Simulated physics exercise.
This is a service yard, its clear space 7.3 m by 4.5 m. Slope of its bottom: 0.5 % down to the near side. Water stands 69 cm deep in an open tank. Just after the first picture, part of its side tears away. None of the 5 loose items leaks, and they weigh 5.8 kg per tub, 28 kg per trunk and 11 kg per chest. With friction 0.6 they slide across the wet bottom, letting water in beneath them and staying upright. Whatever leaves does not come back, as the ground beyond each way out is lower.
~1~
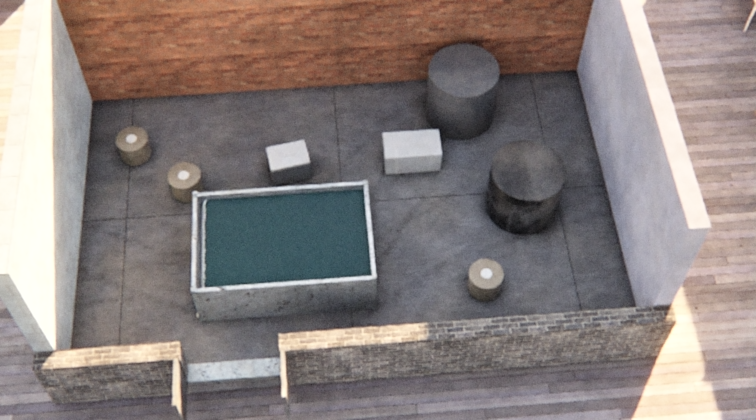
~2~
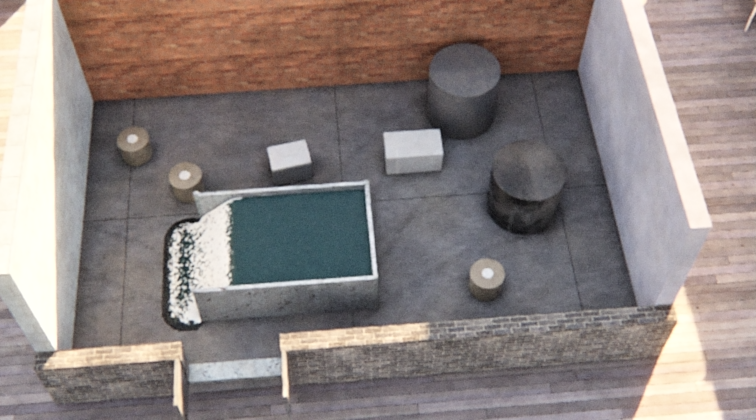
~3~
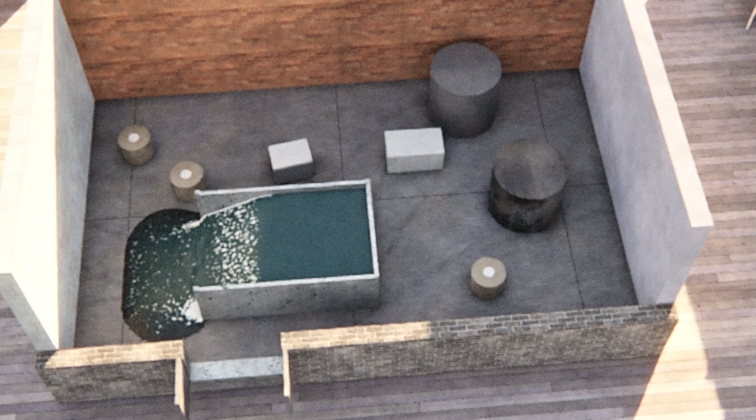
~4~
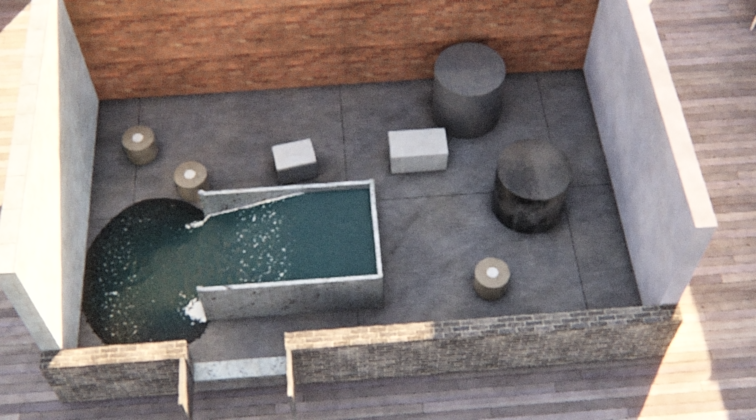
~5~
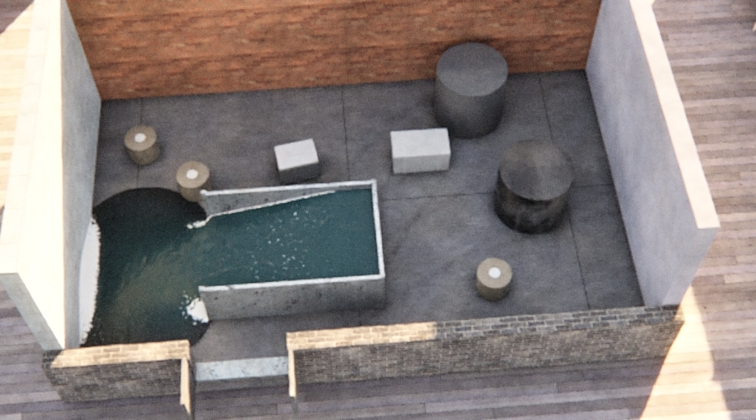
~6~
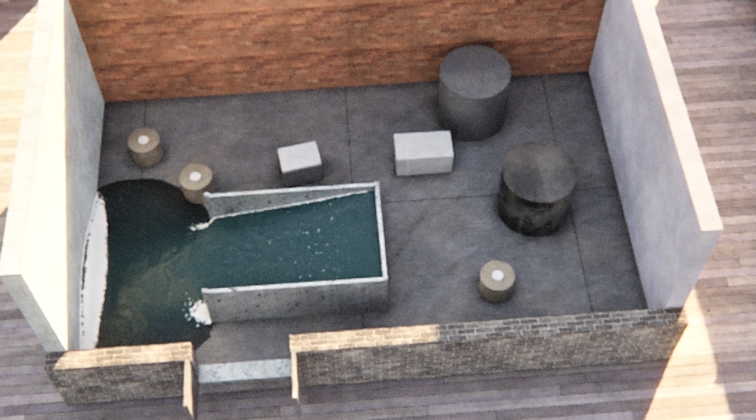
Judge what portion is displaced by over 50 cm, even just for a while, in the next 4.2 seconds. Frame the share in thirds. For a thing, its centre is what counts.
A moderate share, a third or more but below two thirds.
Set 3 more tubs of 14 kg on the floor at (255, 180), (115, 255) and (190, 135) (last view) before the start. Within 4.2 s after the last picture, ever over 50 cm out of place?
Note, in sequence: Under threshold; over threshold; over threshold.
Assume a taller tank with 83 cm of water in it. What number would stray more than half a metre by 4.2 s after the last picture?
Count: 4.
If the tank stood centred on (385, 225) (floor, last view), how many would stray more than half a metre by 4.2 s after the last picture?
Then the count would be 2.
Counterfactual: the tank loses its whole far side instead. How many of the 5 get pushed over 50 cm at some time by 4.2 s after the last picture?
Result: 5.
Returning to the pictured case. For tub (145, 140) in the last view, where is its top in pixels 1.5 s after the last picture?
Position: Approx. (192, 120).
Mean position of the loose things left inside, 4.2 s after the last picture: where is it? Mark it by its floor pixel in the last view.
They average out to somewhere around (379, 194).
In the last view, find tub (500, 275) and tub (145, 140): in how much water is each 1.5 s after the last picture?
Roughly 0 and 3 cm.
Then, 0.4 s after the last picture 0 of 5 are over 50 cm from their spots; 0 afloat.
Then, 1.5 s after the last picture 1 of 5 are over 50 cm from their spots; 0 afloat.
Then, 2.8 s after the last picture 1 of 5 are over 50 cm from their spots; 1 afloat.
Then, 4.2 s after the last picture 2 of 5 are over 50 cm from their spots, and 2 have been at some point; 1 afloat.
